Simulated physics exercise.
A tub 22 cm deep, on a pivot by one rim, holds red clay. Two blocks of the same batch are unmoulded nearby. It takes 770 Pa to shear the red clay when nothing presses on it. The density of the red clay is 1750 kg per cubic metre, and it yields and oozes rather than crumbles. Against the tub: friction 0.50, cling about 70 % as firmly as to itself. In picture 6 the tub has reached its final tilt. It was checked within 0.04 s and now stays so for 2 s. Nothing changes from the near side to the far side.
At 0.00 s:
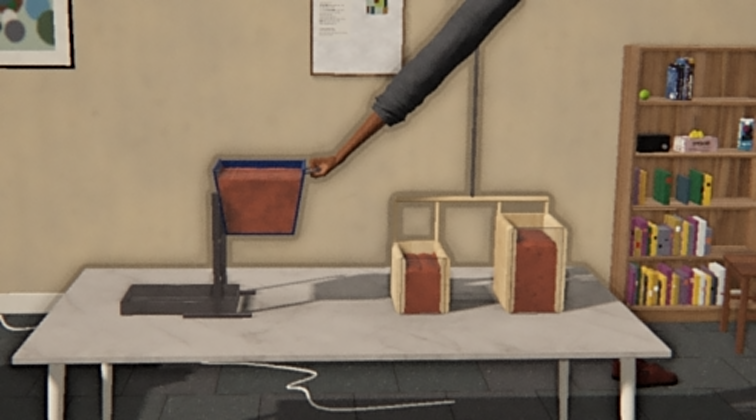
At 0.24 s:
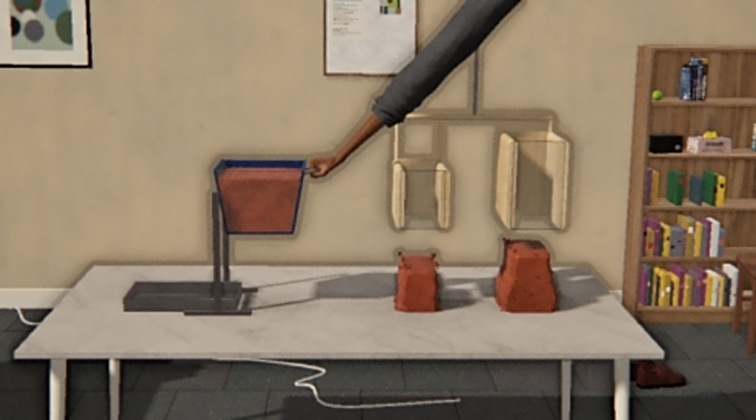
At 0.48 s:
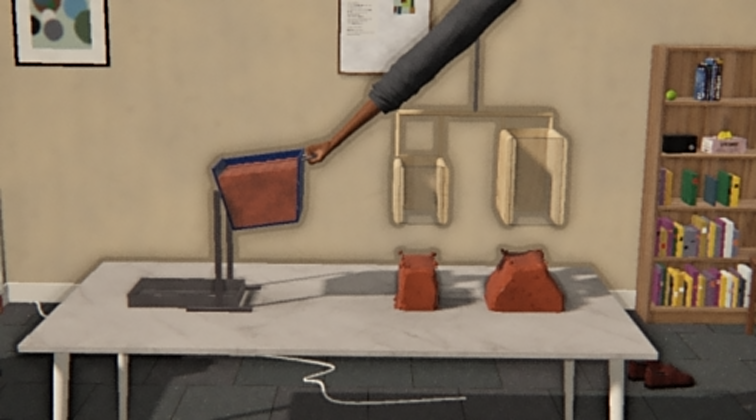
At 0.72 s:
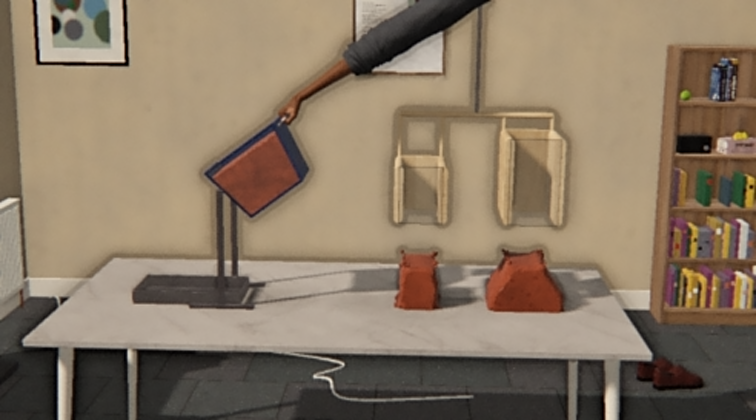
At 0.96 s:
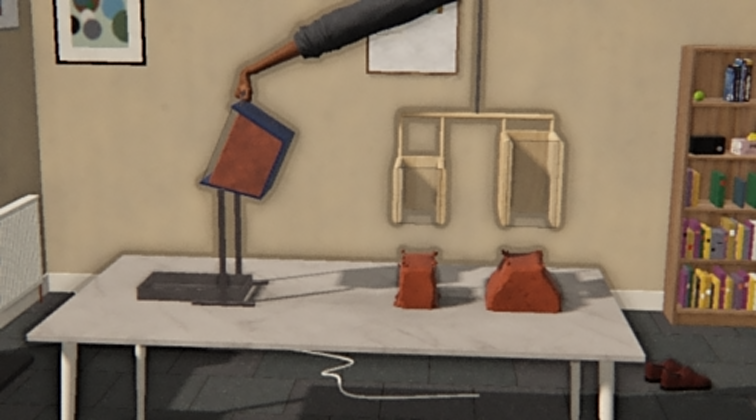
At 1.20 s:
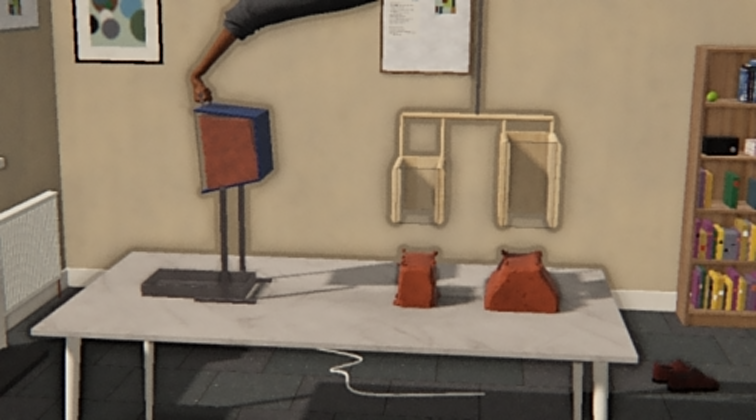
In a room with a bookshelf, a frame lifts two pale moulds off red clay blocks on a table, and the larger right-hand block sags and widens while the smaller keeps its shape. A sleeved arm then swings a blue-rimmed tub of red clay up and leftward onto its side, the clay staying inside.
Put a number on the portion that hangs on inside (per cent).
About 35 %.
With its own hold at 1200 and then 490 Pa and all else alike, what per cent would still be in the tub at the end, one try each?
In turn about 35 %, 30 %.
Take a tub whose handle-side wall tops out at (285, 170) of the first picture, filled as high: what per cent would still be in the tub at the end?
Then about 55 %.
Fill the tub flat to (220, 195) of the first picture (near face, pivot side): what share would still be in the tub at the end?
It would be near 35 %.
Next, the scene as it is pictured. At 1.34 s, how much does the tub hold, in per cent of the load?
About 80 %.
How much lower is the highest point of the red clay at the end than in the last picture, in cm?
Roughly 14 cm.
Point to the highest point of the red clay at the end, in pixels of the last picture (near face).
Around (240, 157).
After 1.34 s, the tub is at 94 degrees and holds 81 %.
After 1.51 s, the tub is at 94 degrees and holds 44 %.
After 1.68 s, the tub is at 94 degrees and holds 35 %.
After 1.85 s, the tub is at 94 degrees and holds 35 %.
After 3.20 s, at the end, the tub is at 94 degrees and holds 35 %.
